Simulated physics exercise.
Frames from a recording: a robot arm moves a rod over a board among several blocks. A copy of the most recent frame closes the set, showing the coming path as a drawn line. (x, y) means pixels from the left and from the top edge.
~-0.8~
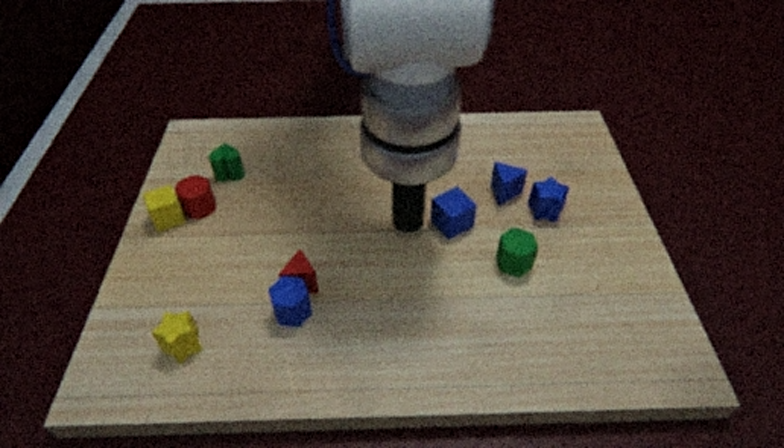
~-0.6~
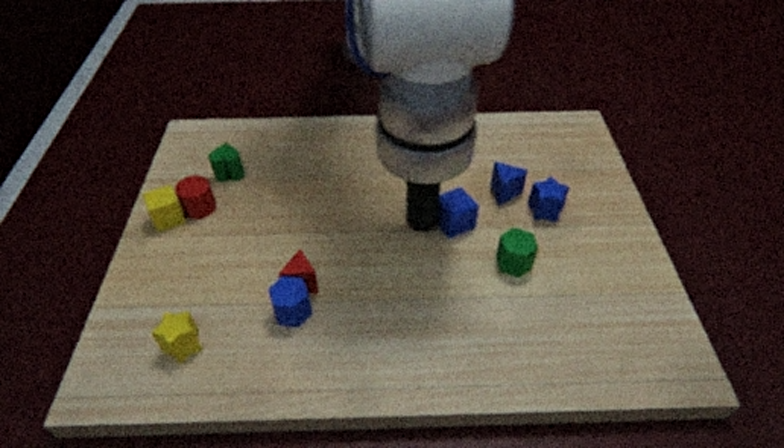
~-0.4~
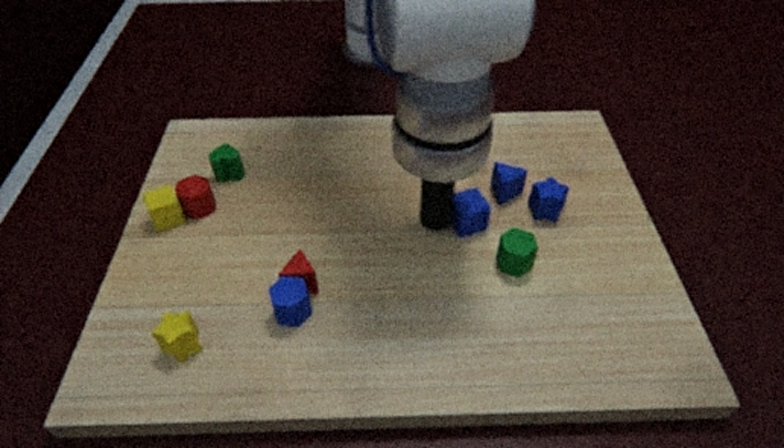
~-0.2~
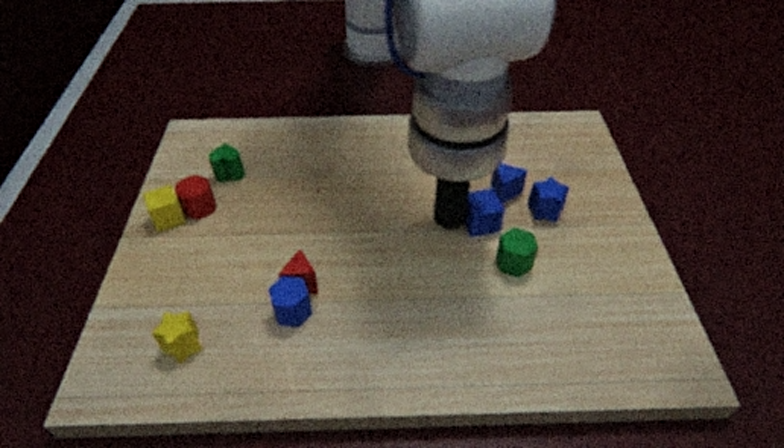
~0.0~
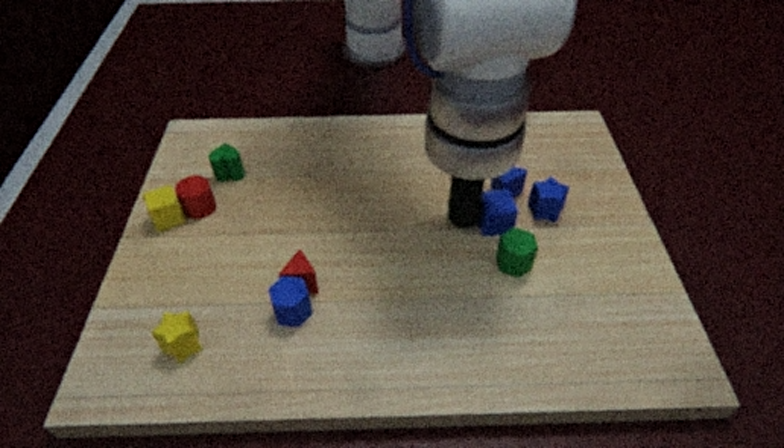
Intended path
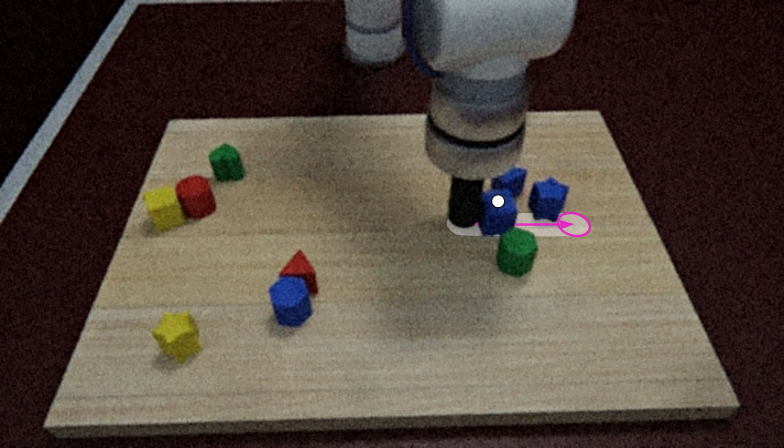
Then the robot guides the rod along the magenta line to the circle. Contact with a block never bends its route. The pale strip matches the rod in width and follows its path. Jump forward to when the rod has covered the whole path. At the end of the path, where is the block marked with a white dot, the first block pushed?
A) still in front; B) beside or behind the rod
I'll go with A - still in front.
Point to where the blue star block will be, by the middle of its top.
About (582, 180).
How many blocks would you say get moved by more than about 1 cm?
It looks like two blocks will be pushed more than about 1 cm.
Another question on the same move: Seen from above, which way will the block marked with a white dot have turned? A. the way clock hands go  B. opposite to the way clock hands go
Option A.
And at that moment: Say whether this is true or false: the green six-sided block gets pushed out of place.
The statement is false.
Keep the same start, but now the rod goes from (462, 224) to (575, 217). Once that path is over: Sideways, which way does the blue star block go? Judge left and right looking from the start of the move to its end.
Taking start-to-end as forward, the block's sideways shift goes to the left.
Path on the board, from (462, 224) to (574, 224); the dot is on the blue square block.
The first path, step by step. One third of the way, rod (501, 218); blue square block (537, 203); blue star block (560, 187), turned 25° anticlockwise.
Two thirds of the way, rod (538, 218); blue square block (577, 207), turned 25° clockwise; blue star block (572, 184), turned 70° anticlockwise.
At the end, rod (576, 218); blue square block (616, 211), turned 40° clockwise; blue triangular piece in place; green six-sided block in place; blue star block (582, 180), turned 120° anticlockwise.
